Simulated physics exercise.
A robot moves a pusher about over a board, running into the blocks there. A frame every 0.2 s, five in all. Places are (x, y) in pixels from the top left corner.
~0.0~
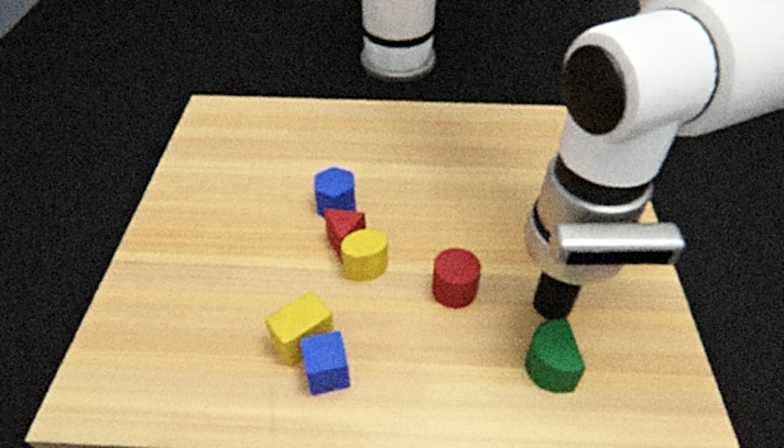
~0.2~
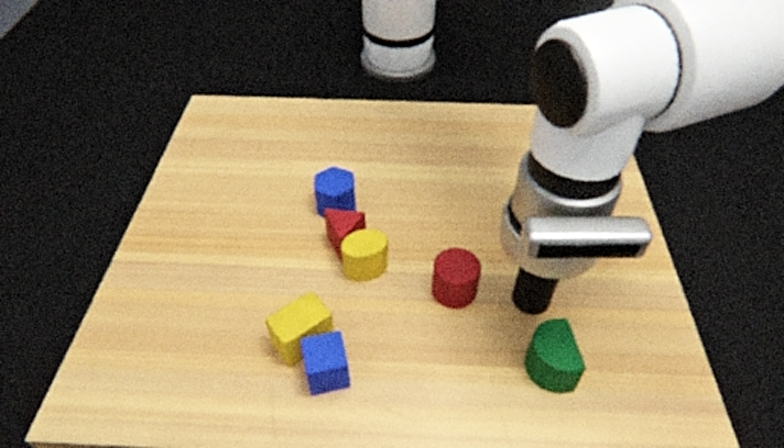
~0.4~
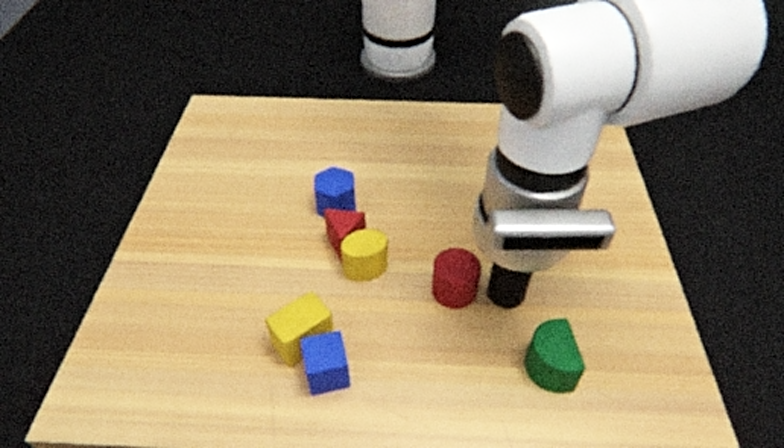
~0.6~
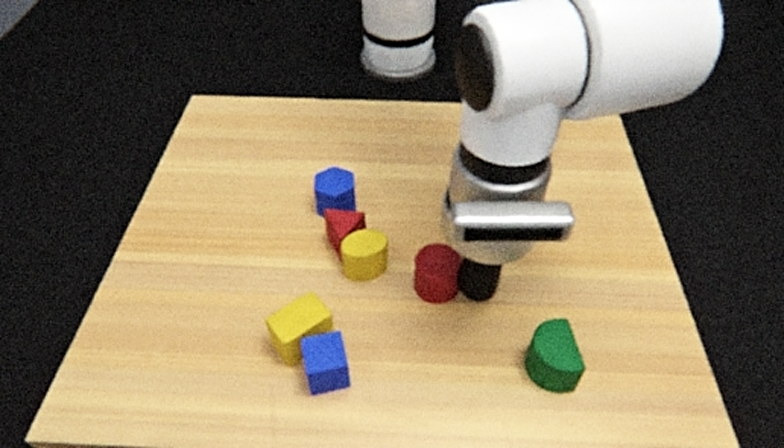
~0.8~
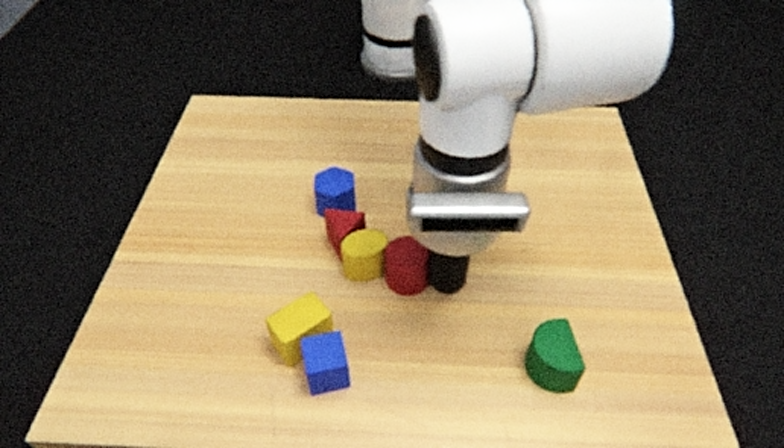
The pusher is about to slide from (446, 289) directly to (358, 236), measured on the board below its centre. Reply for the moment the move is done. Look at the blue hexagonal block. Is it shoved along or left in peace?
Here's my answer: The blue hexagonal block remains in position.
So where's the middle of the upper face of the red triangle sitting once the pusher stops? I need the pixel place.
In the picture, it is at (296, 200).
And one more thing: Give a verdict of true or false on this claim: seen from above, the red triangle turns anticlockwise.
That claim is false.
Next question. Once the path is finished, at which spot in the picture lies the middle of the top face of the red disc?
It ends at (318, 219).
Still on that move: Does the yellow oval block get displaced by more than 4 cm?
That would be a yes.
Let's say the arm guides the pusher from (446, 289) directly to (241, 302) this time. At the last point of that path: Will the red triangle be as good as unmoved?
No - that is not the case.
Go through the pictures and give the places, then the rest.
The first frame shows pusher tip (552, 305); block tops, blue hexagonal block (334, 180); red triangle (343, 219); yellow oval block (364, 242); red disc (458, 265).
The second frame shows pusher (531, 299); blocks unchanged.
The third frame shows pusher (506, 294); blocks unchanged.
The fourth frame shows pusher (478, 287); red disc (439, 260).
The fifth frame shows pusher (447, 279); blue hexagonal block (334, 180); red triangle (343, 219); yellow oval block (364, 242); red disc (408, 252).
On the path given first. One third of the way, pusher (415, 260); red triangle (329, 215), turned 45° clockwise; yellow oval block (330, 240), turned 20° anticlockwise; red disc (375, 239).
Two thirds of the way, pusher (386, 243); red triangle (319, 209), turned 30° clockwise; yellow oval block (304, 243), turned 50° anticlockwise; red disc (345, 228).
At the end, pusher (358, 226); blue hexagonal block in place; red triangle (296, 200), turned 25° clockwise; yellow oval block (289, 246), turned 80° anticlockwise; red disc (318, 219).
